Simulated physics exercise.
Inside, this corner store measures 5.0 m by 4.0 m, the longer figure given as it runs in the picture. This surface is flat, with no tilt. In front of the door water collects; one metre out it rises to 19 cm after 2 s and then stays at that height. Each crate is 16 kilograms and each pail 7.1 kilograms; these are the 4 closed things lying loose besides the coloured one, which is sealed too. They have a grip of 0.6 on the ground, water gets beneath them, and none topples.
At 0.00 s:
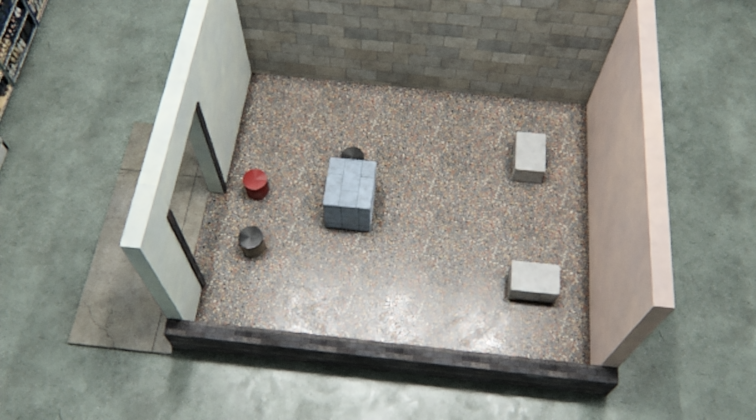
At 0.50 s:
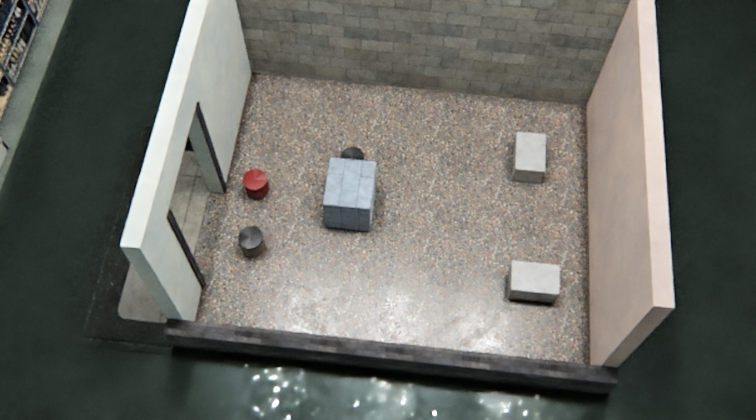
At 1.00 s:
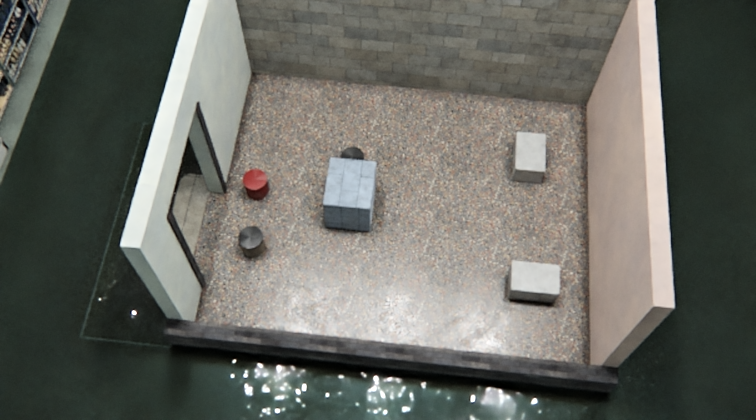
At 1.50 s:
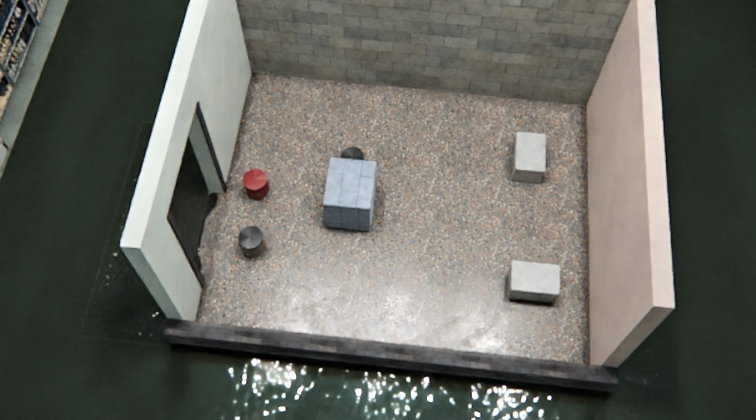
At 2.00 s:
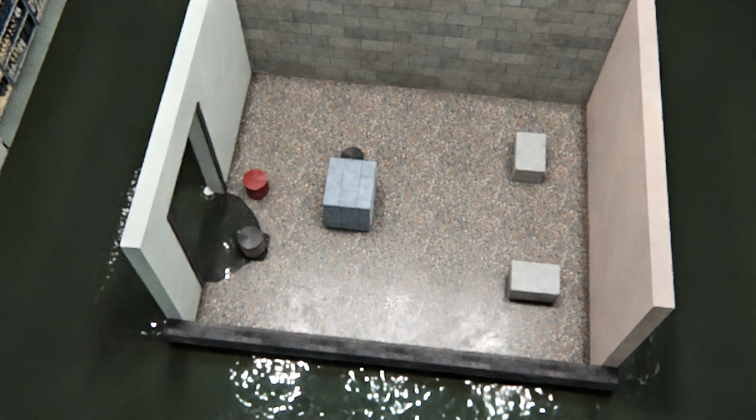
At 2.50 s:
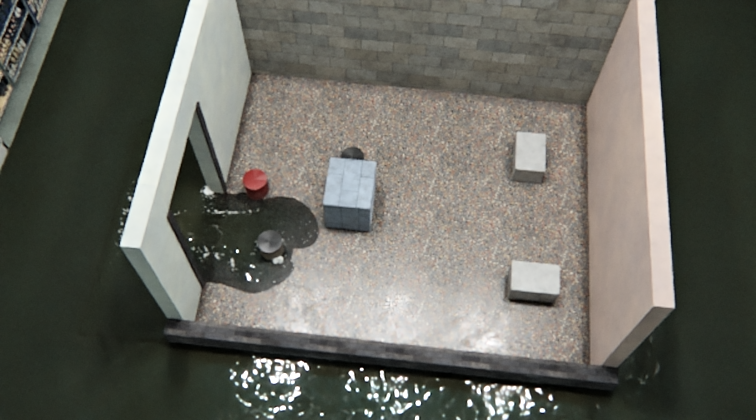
The clip shows a roofless room from above as dark water surrounds its walls, then enters through the left doorway and spreads around a red pail and a dark round object, which shifts slightly right.
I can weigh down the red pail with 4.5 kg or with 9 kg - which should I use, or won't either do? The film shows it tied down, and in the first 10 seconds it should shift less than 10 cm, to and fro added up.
Go with the heavier one.
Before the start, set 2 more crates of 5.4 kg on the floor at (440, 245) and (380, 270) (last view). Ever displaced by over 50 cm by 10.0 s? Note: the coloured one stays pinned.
Respectively, exceeded and exceeded.
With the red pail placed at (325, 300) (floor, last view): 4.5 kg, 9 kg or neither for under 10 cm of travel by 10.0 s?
Looking at the loads, neither keeps it.
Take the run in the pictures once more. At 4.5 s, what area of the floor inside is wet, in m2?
Flooded: Near 11.0 m2.
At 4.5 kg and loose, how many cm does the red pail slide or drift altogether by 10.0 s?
Total path: Approx. 30 cm.
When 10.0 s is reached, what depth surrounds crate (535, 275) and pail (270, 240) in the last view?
Depths: Near 10 cm, then near 8 cm.
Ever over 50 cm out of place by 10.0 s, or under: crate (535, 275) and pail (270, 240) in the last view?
First above the mark, then above the mark.
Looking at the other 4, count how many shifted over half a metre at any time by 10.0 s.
2.
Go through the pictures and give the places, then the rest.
In the first frame, the red pail at (255, 179) rests on the ground; 0.0 m2 under water; 0 of 5 have shifted.
In the second frame, the red pail at (255, 179) rests on the ground; water covers 0.0 m2; 0 of 5 have shifted.
In the third frame, the red pail at (255, 179) rests on the ground; 0.0 m2 under water; 0 of 5 have shifted.
In the fourth frame, the red pail at (255, 179) rests on the ground; water covers 0.0 m2; 0 of 5 have shifted.
In the fifth frame, the red pail at (255, 179), on the bottom; 0.5 m2 under water; 0 of 5 have shifted.
In the sixth frame, the red pail at (255, 179), on the bottom; 1.4 m2 under water; 1 of 5 have shifted.
After 3.5 s the red pail would be 12 cm from its start with 4.5 kg and 0 cm from its start with 9 kg; 4 cm of water round it then.
After 4.5 s the red pail would be 24 cm from its start with 4.5 kg and 0 cm from its start with 9 kg; 4 cm of water round it then.
After 7.0 s the red pail would be 24 cm from its start with 4.5 kg and 0 cm from its start with 9 kg; 4 cm of water round it then.
After 10.0 s the red pail would be 29 cm from its start with 4.5 kg and 0 cm from its start with 9 kg; 6 cm of water round it then.
